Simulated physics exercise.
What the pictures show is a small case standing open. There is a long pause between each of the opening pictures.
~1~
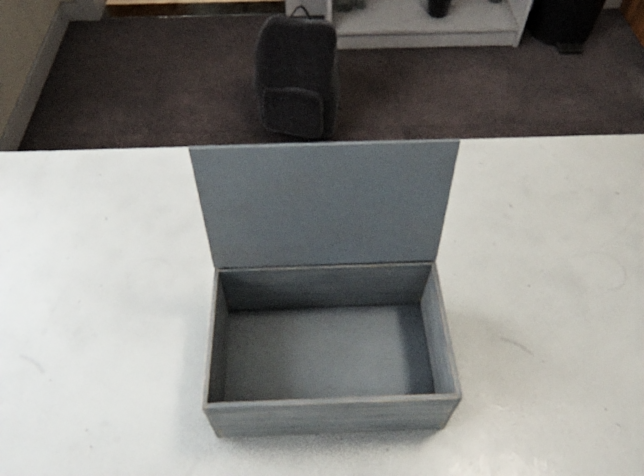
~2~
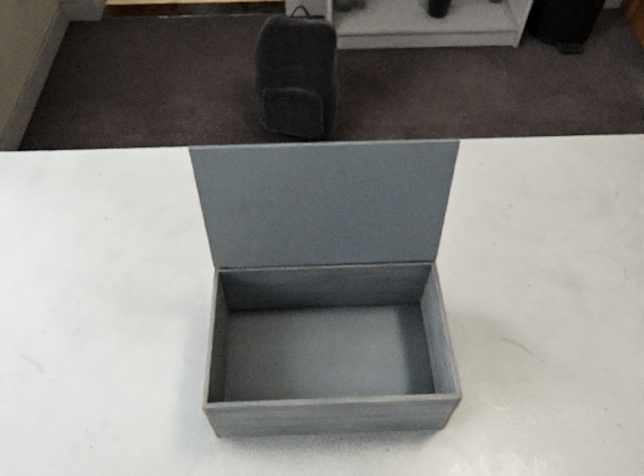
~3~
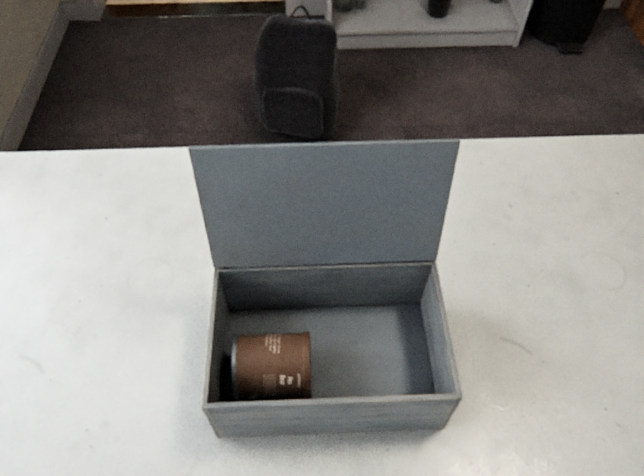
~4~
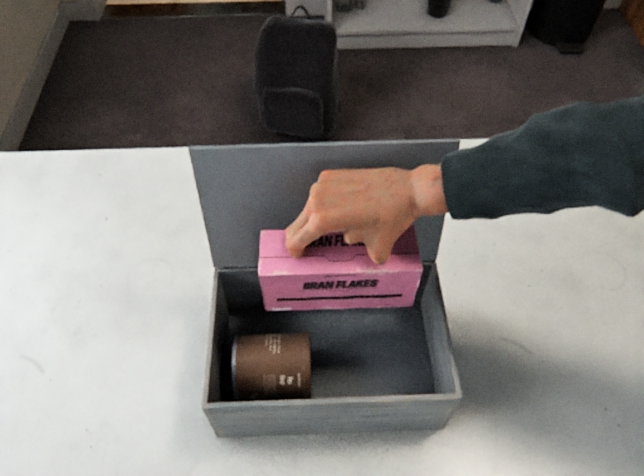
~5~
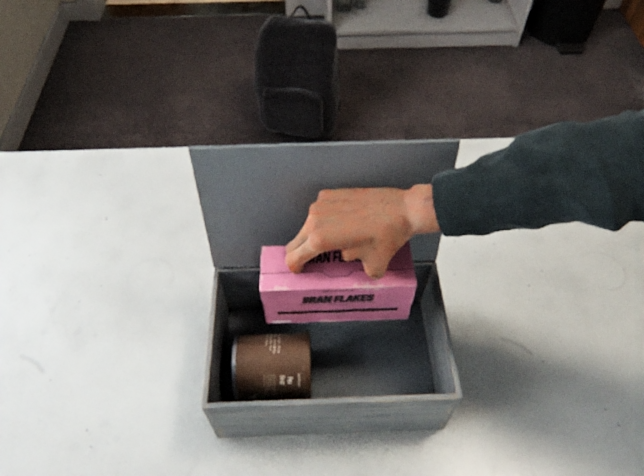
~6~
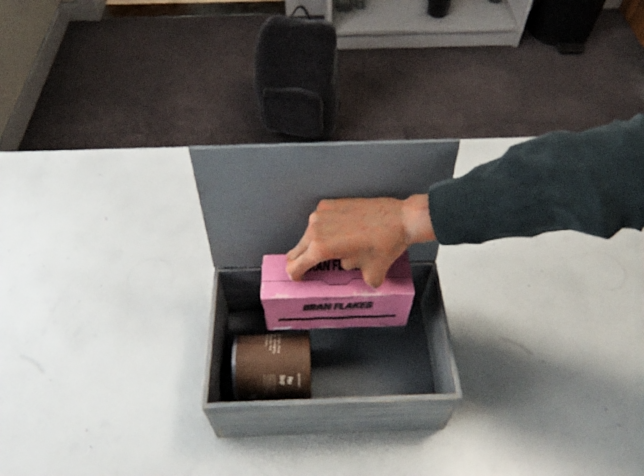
A hand lowers a pink carton into an open gray box holding a brown tin.
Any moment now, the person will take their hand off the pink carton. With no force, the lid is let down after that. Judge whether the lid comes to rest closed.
The lid makes it down.
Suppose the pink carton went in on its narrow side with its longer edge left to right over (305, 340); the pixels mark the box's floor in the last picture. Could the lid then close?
Lid: Closed.
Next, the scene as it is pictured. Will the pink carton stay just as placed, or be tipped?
Simply put, the pink carton remains unturned.
Then, 0.60 s after the last picture, pink carton slid a little near (325, 318); brown tin rolled a little.
Then, 1.60 s after the last picture, lid 58° above the rim; pink carton slid a little near (325, 318); brown tin rolled a little.
Then, 2.00 s after the last picture, lid 19° above the rim; pink carton slid a little near (325, 318); brown tin rolled a little.
At rest, lid shut; moved from the start, pink carton; brown tin in place. Seen from the same camera at the end, pink carton near (325, 318).
